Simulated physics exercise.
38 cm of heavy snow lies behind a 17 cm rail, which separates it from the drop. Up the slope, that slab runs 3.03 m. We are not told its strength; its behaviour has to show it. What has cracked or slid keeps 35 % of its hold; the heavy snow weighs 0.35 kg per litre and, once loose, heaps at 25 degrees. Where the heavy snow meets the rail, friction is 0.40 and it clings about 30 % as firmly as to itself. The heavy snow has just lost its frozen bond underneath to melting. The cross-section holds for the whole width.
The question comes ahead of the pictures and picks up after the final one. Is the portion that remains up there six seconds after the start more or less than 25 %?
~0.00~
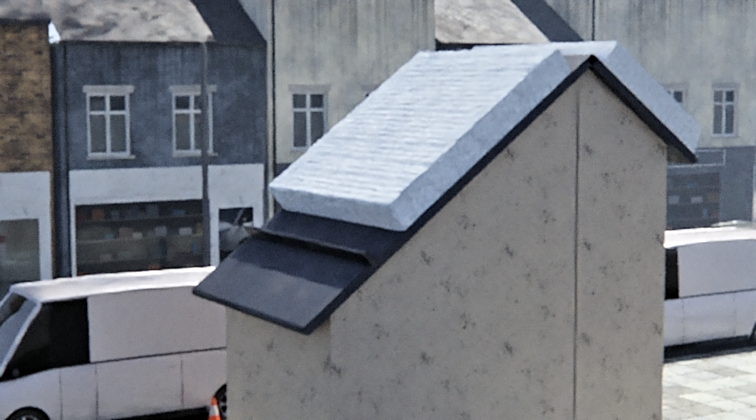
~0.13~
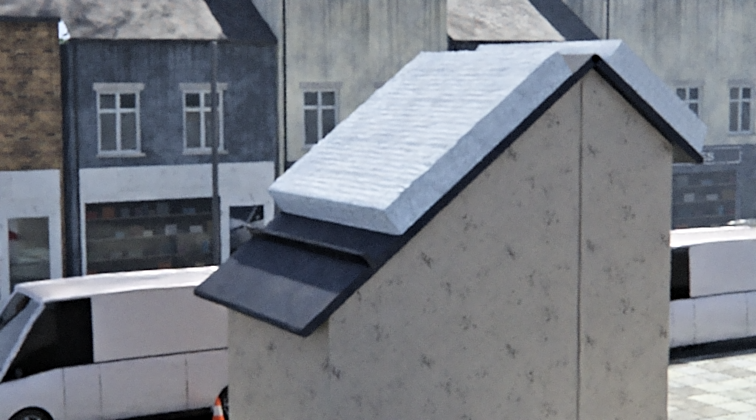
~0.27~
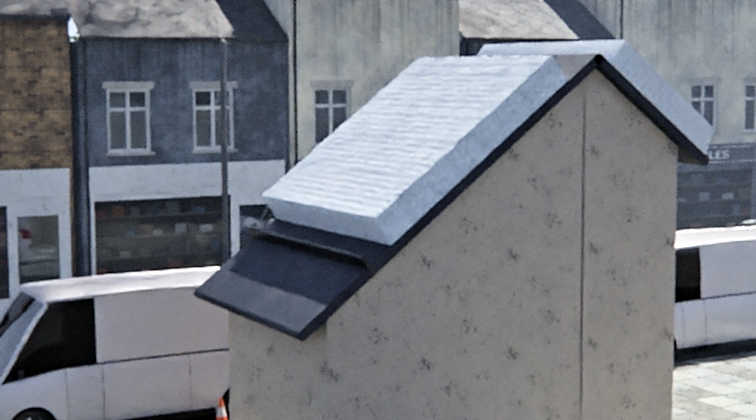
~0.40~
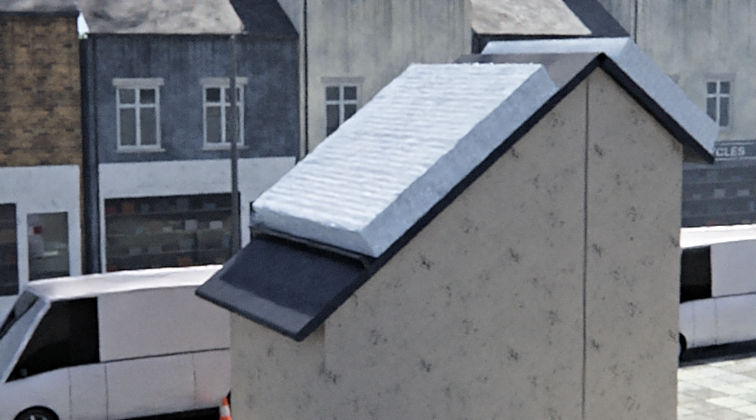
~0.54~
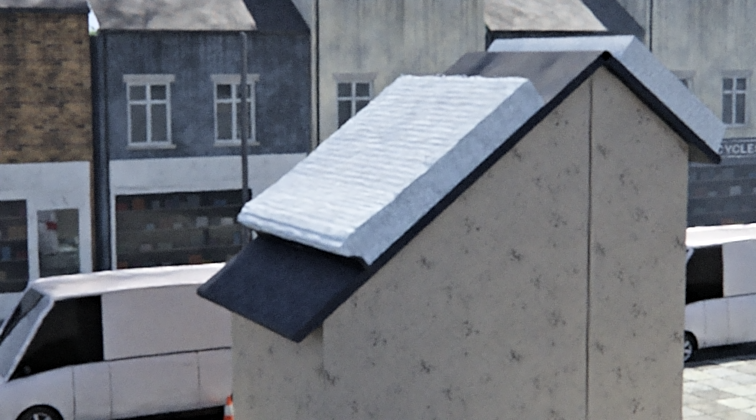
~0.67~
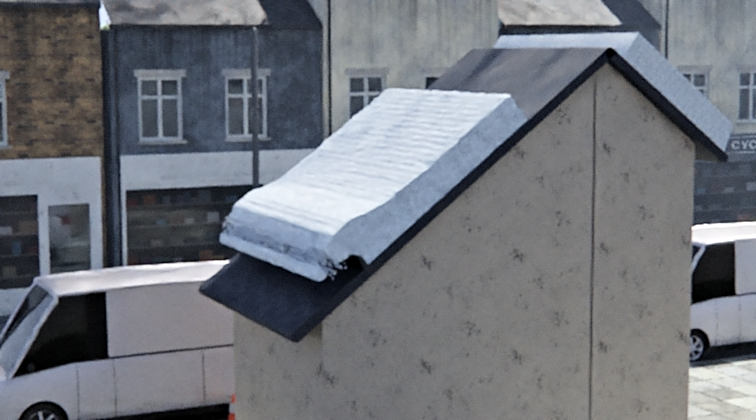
It comes to smaller than 25 %.
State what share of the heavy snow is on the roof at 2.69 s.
Close to 14 percent.
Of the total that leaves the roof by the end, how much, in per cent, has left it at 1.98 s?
I'd put it at around 90 %.
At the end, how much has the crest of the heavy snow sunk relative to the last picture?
The top ends up roughly 1.4 m below where it was in the last picture.
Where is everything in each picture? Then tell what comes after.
Front end of the heavy snow at (389, 209), in the first frame.
Front end of the heavy snow at (385, 213), its middle shifted 5.0 cm, in the second frame.
Front end of the heavy snow at (376, 222), its middle shifted 18 cm, in the third frame.
Front end of the heavy snow at (361, 235), its middle shifted 39 cm, in the fourth frame.
Front end of the heavy snow at (340, 247), its middle shifted 66 cm, 7 % of it past the rail, in one piece, in the fifth frame.
Front end of the heavy snow at (315, 276), its middle shifted 97 cm, 17 % of it past the rail, cracking, in the sixth frame.
By 1.27 s, 62 % of the snow is on the roof.
By 1.98 s, 22 % of the snow is on the roof.
By 2.69 s, 14 % of the snow is on the roof.
By 3.40 s, 13 % of the snow is on the roof.
By 6.00 s, at the end, 13 % of the snow is on the roof.
